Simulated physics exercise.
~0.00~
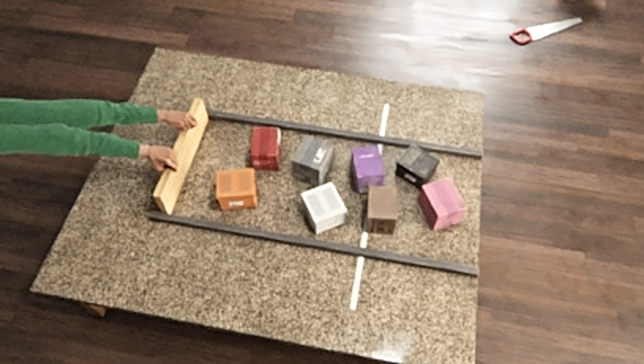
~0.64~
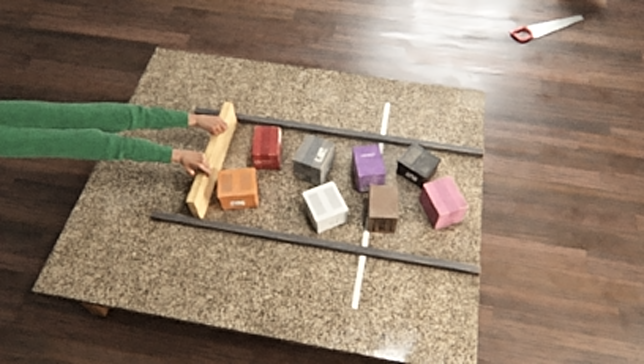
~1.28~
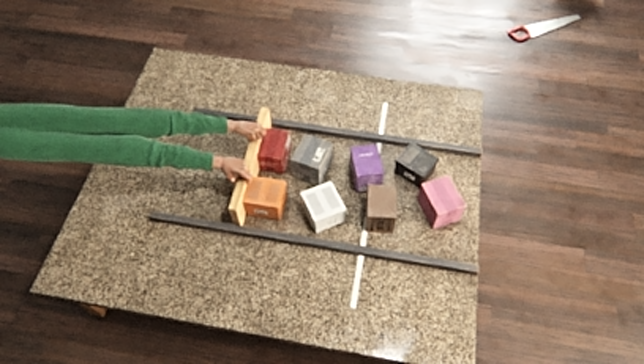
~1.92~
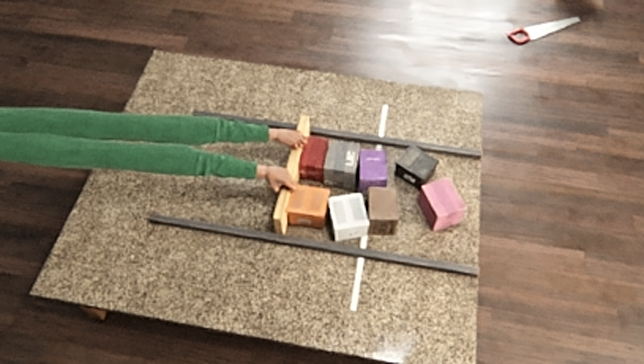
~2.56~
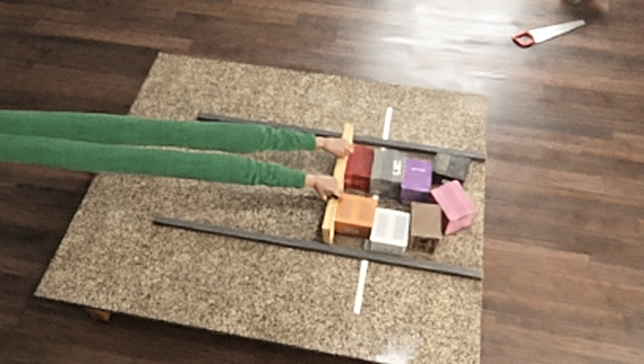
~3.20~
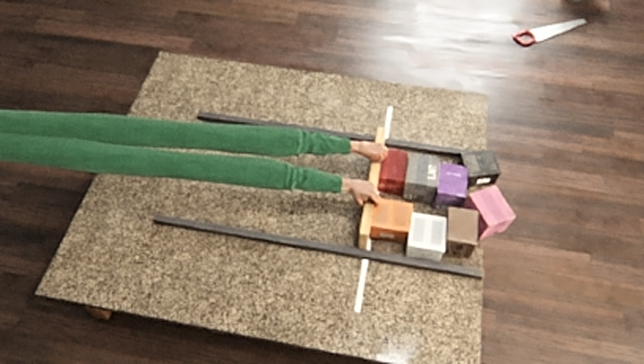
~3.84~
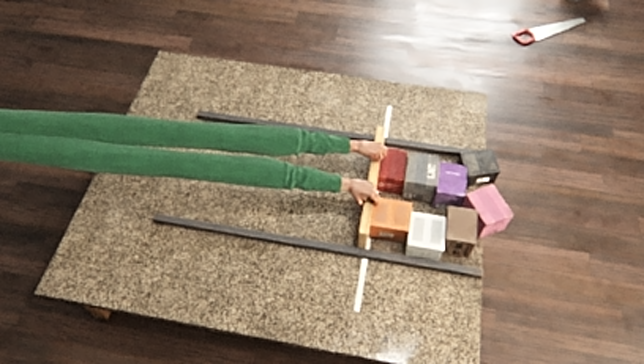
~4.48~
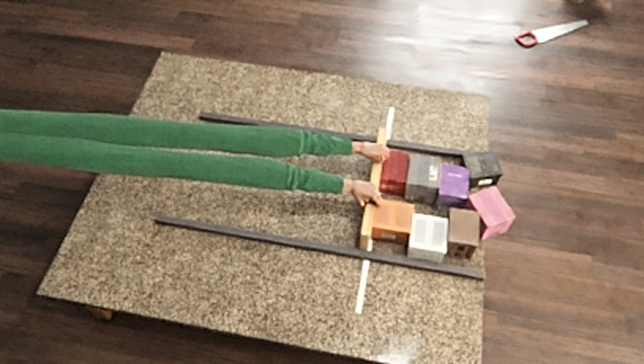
At the start, two green-sleeved arms hold a wooden plank upright at the left of a speckled platform, with eight coloured boxes scattered to its right between two dark rails. The hands slide the plank right until it meets the orange box, then the red one. As the push continues, the grey and white boxes are gathered up, followed by the purple, brown, black and pink ones. The bunched group shifts toward the right edge. The plank stops at the white tape line and stays there, with the pink box jutting over the edge and none fallen.
